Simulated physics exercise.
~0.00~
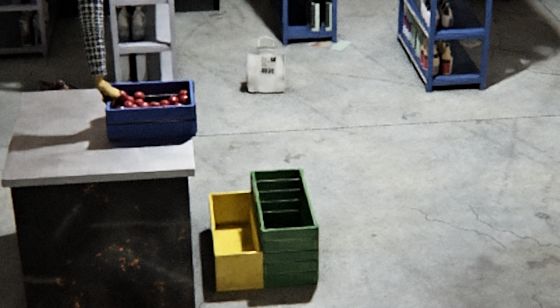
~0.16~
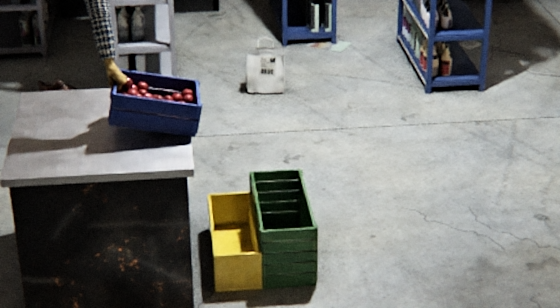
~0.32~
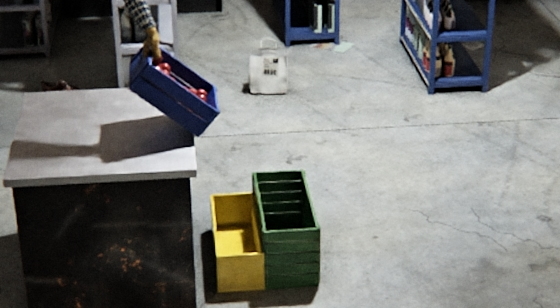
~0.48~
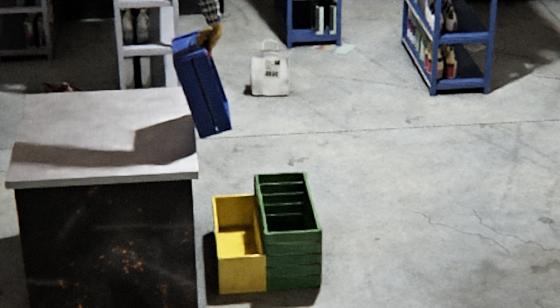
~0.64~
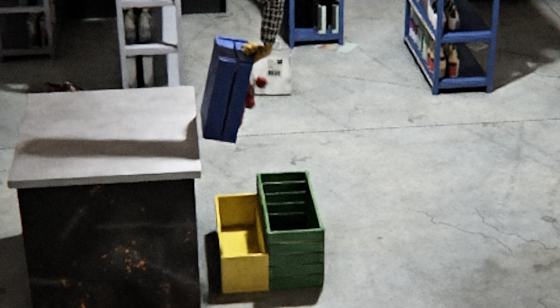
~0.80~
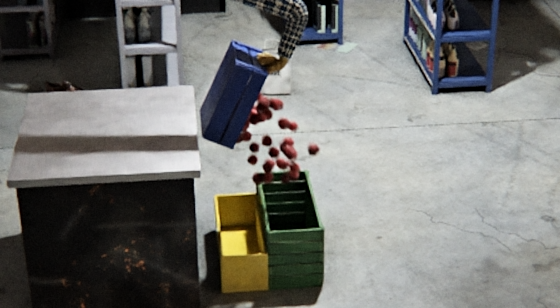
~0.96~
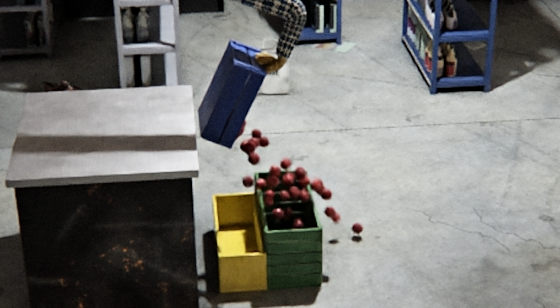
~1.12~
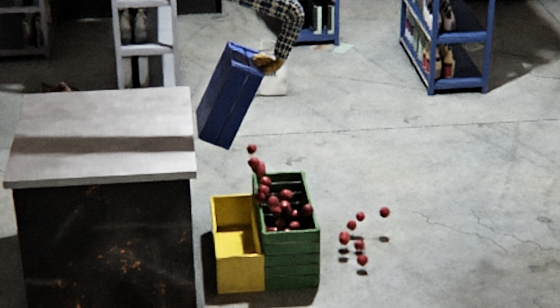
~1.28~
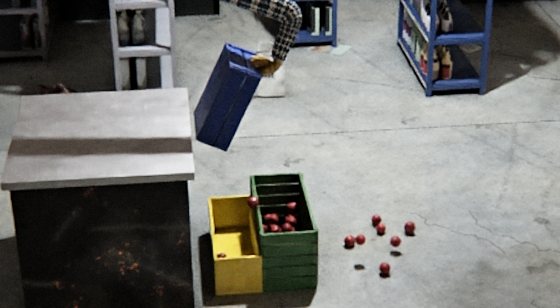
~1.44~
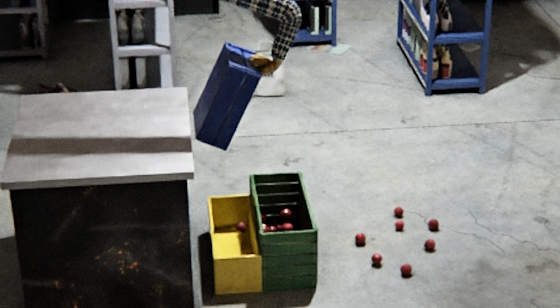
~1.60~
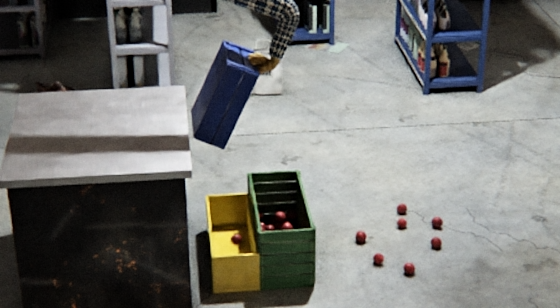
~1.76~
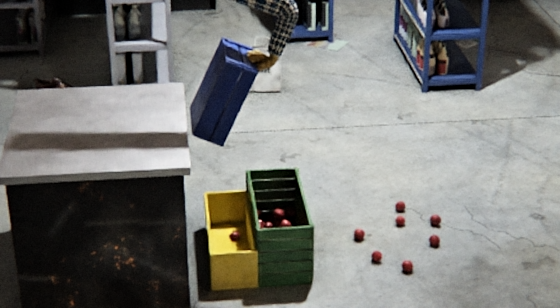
On a concrete floor among shelves, a gloved hand tips a blue crate of small red apples off a bench edge, pouring them toward a yellow box and a green one. Most drop into the green box, a few land in the yellow, and several scatter on the floor to the right.
